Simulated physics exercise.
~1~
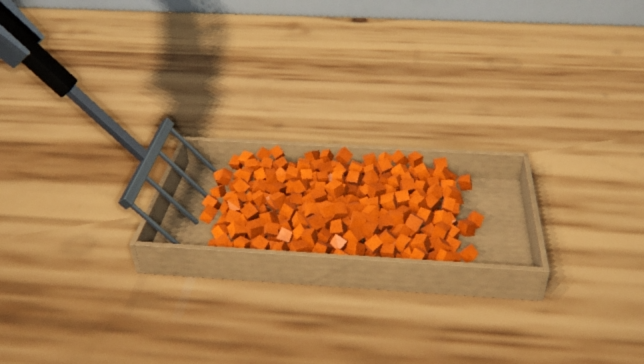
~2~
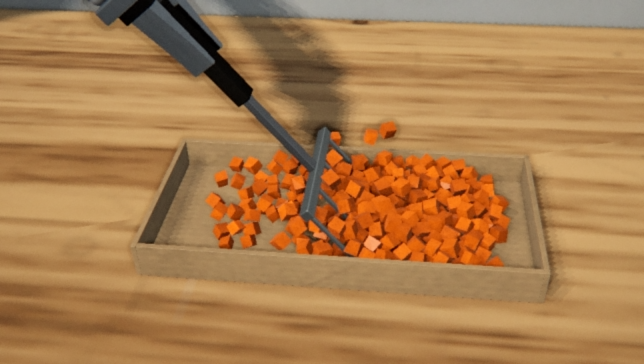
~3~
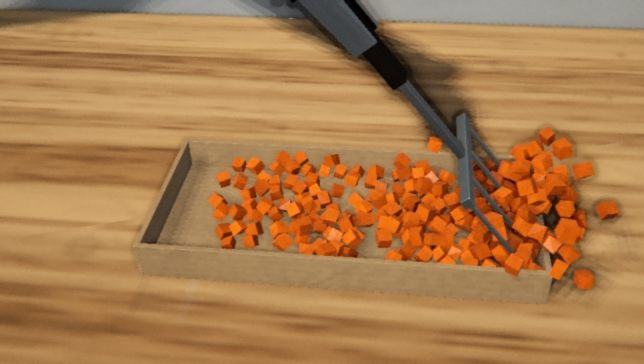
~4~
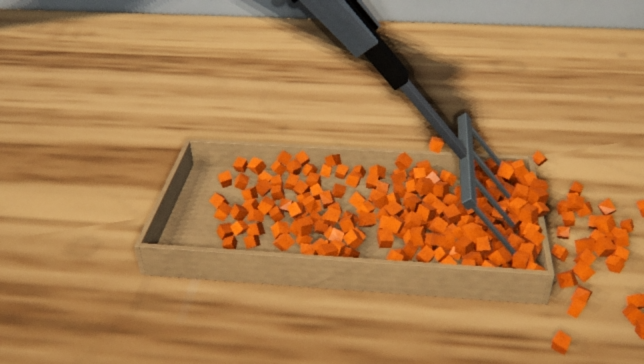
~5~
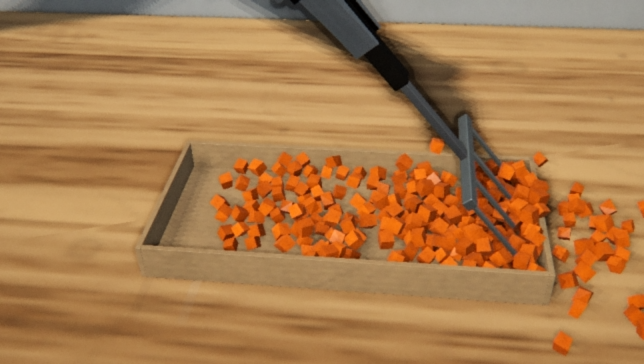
Orange cubes spill over the tray's right end as a robot-held fork rakes right and stops.
